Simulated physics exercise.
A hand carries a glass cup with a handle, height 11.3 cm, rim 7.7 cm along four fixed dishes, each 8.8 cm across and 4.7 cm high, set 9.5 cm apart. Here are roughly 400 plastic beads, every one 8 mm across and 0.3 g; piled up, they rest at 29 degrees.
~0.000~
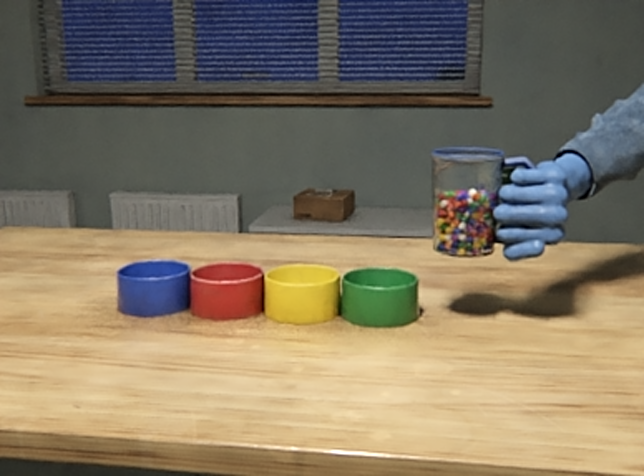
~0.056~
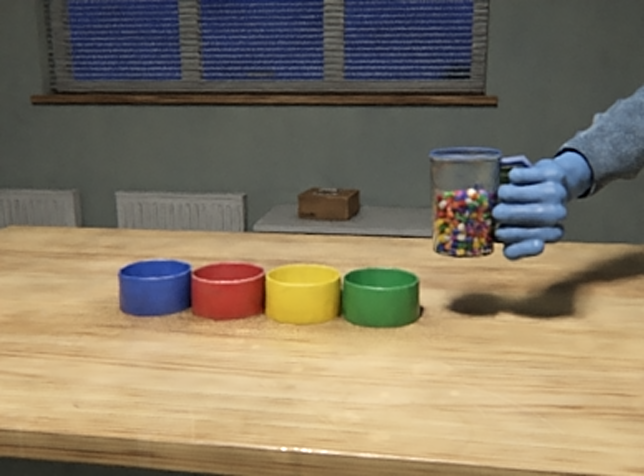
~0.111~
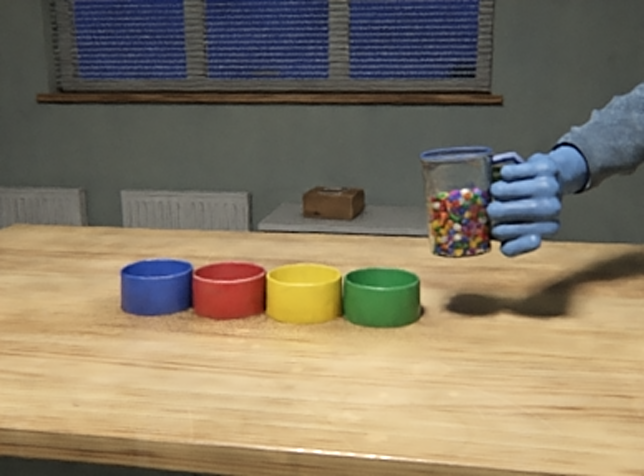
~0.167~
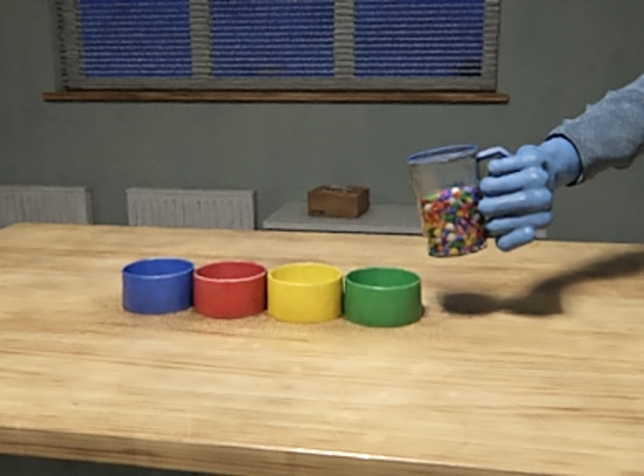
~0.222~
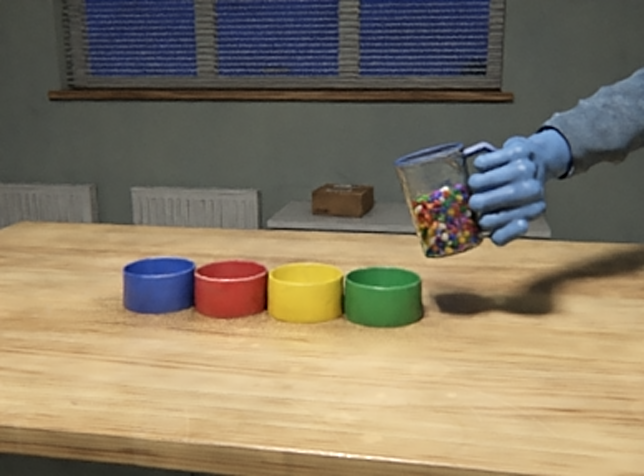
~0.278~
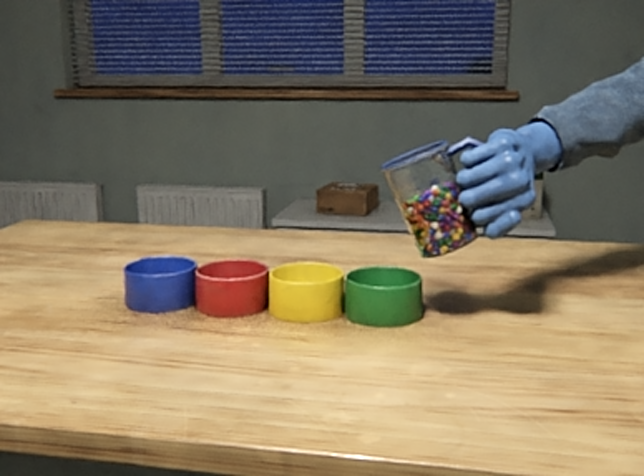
A blue-gloved hand held a clear cup of colorful beads above a wooden table, then moved it slightly left while tilting it toward the blue, red, yellow and green dishes standing in a row.
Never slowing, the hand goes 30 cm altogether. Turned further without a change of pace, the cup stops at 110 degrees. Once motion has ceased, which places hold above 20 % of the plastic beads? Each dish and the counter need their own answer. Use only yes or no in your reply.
Red: Yes; blue: Yes; green: No; yellow: No; counter: No.
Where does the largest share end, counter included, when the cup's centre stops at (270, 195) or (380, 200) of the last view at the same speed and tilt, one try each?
Most lands at red on the first run and at yellow on the second.
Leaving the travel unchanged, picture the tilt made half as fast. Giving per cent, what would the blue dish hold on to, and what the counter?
Then blue ends at 100 and the counter at 0.
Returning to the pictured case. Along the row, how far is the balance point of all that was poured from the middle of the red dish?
Close to 7 cm, shifted leftward.
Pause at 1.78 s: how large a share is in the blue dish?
Close to 60 per cent at that point.
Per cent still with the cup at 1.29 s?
Close to 65 % of the load.
After 0.88 s, tilt 85 degrees; cup holds 100 %.
After 1.29 s, tilt 110 degrees; cup holds 65 %, red 30 %.
Then, at 1.78 s, tilt 110 degrees; cup holds 5 %, red 30 %, blue 60 %.
By 2.4 s all is still; red 30 %, blue 65 %, green 0 %, yellow 0 %, counter 5 %.
